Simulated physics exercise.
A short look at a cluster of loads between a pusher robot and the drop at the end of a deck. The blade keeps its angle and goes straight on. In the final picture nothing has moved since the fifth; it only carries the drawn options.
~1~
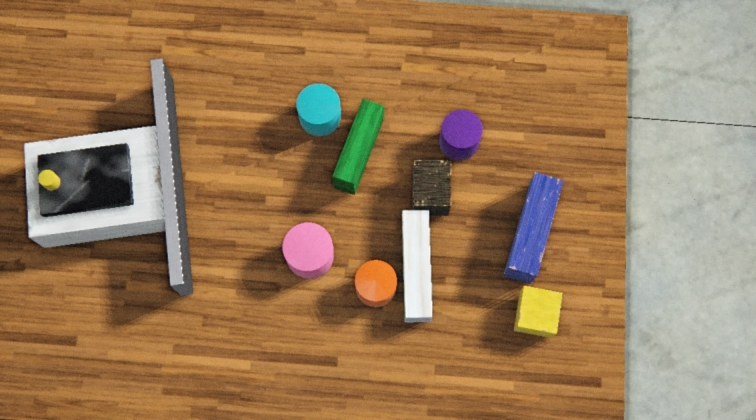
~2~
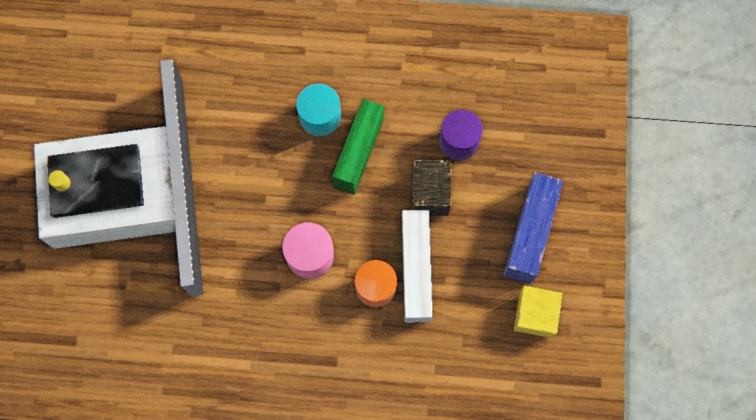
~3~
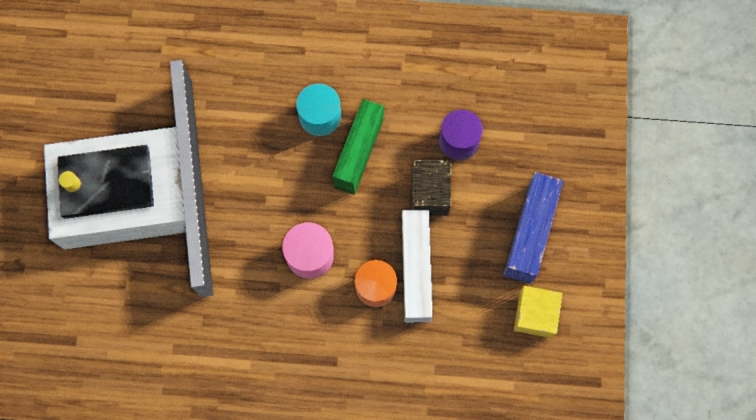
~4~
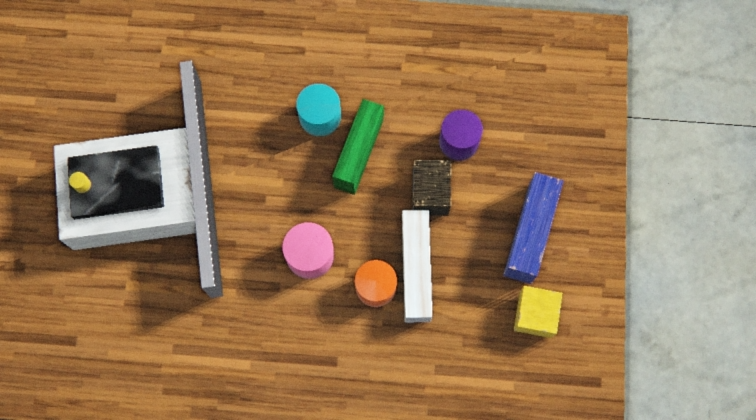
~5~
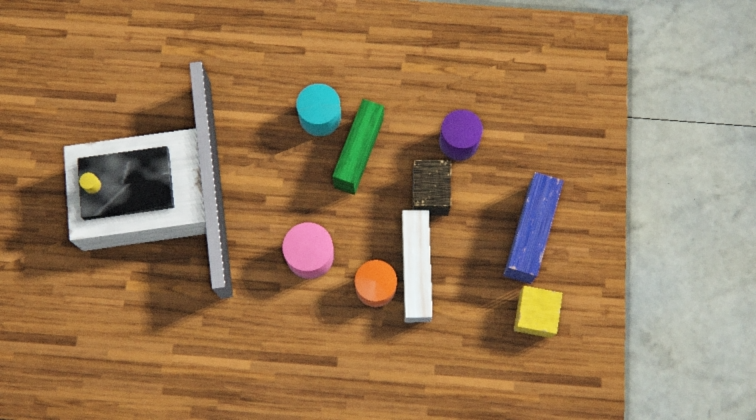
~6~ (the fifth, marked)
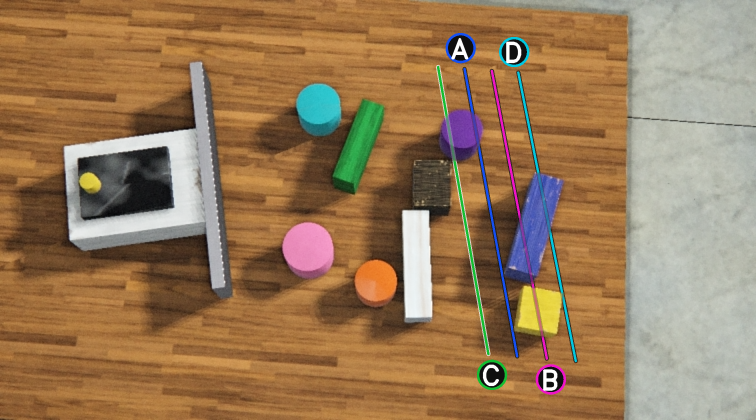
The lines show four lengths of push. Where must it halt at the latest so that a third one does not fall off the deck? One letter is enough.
At D, and not beyond.
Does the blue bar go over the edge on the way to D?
By then, yes.
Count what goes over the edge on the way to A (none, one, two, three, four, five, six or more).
In all, none.
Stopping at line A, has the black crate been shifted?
Yes.
On the copy, A at (490, 206); B at (518, 208); C at (462, 204); D at (546, 210).
On D. First, robot (254, 190); turquoise canister (347, 108); green stick (363, 148).
Then, robot (378, 200); yellow crate (557, 311); blue bar (551, 229).
Finally, robot (475, 207); blue bar over the edge; yellow crate over the edge; two fallen.
By contrast, A is within the limit but short; B is within the limit but short; C is within the limit but short.
